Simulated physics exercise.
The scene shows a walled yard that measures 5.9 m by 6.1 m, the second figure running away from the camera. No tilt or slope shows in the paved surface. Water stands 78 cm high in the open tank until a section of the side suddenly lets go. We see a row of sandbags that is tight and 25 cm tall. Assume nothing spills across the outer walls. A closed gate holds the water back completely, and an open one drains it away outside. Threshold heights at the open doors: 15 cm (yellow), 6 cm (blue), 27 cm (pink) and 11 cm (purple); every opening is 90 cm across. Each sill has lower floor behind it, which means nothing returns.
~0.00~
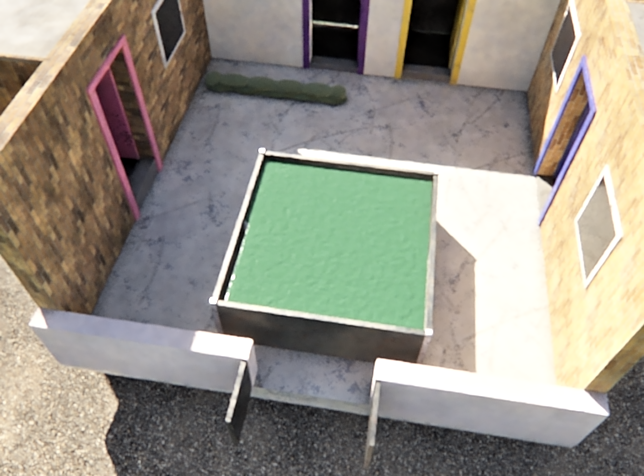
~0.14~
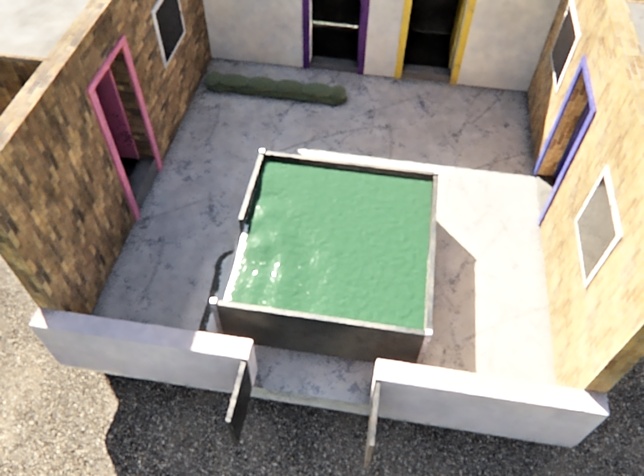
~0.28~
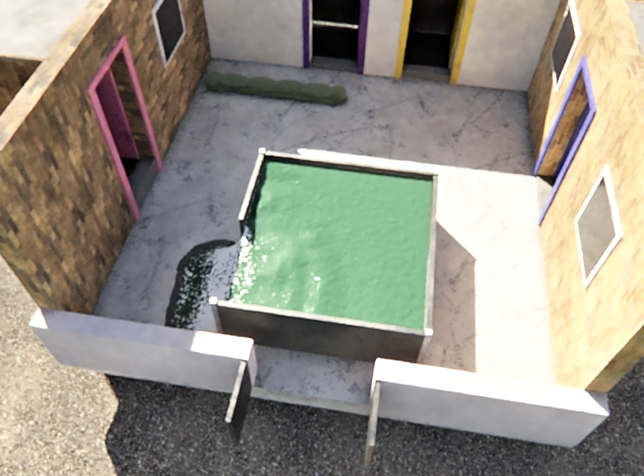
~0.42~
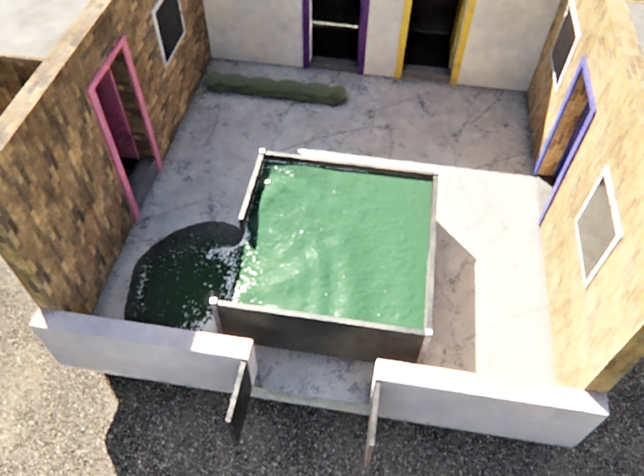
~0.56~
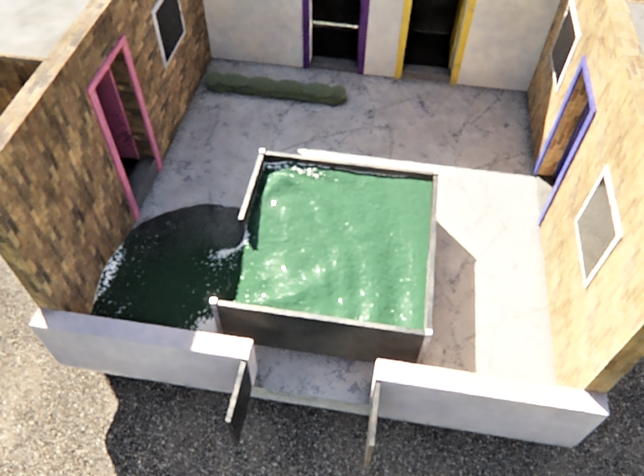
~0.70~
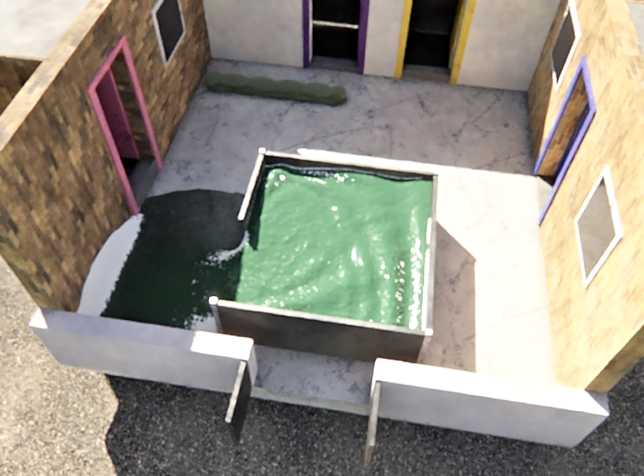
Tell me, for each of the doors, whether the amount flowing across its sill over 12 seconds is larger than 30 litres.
One by one: Yellow door: Short of the limit; blue door: Beyond the limit; pink door: Short of the limit; purple door: Short of the limit.
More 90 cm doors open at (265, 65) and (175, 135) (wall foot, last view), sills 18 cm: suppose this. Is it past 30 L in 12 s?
Result in order - not enough, then not enough.
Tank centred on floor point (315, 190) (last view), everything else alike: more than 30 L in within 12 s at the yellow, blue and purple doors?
Checking the limit: Yellow is within it, blue is beyond it and purple is within it.
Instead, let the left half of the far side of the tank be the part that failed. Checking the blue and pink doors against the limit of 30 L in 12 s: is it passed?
Blue: Beyond limit; pink: Within limit.
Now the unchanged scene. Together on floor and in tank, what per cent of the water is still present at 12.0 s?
Remaining: Roughly 86 %.
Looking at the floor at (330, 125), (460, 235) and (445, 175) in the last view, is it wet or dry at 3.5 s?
Going in order, covered, then clear, then clear.
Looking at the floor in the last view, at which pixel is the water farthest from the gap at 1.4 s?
Point: Roughly (182, 124) in the last view.
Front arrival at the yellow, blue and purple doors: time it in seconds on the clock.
Yellow: 3.8 s; blue: 4.5 s; purple: 3.4 s.
After 1.4 s water covers 15 % of the floor and is deepest (70 cm) near (81, 340); yellow door not reached, blue door not reached, pink door 19 cm at the sill, 0 L in, purple door not reached.
After 2.2 s water covers 30 % of the floor and is deepest (57 cm) near (81, 340); yellow door not reached, blue door not reached, pink door 25 cm at the sill, 0 L in, purple door not reached.
After 3.5 s water covers 60 % of the floor and is deepest (39 cm) near (216, 94); yellow door not reached, blue door not reached, pink door 21 cm at the sill, 1 L in, purple door 6 cm at the sill, 0 L in.
After 7.0 s water covers 95 % of the floor and is deepest (23 cm) near (214, 100); yellow door 7 cm at the sill, 0 L in, blue door 15 cm at the sill, 44 L in, pink door 13 cm at the sill, 1 L in, purple door 7 cm at the sill, 0 L in.
After 12.0 s water covers 95 % of the floor and is deepest (21 cm) near (521, 243); yellow door 11 cm at the sill, 2 L in, blue door 14 cm at the sill, 205 L in, pink door 8 cm at the sill, 1 L in, purple door 11 cm at the sill, 2 L in.
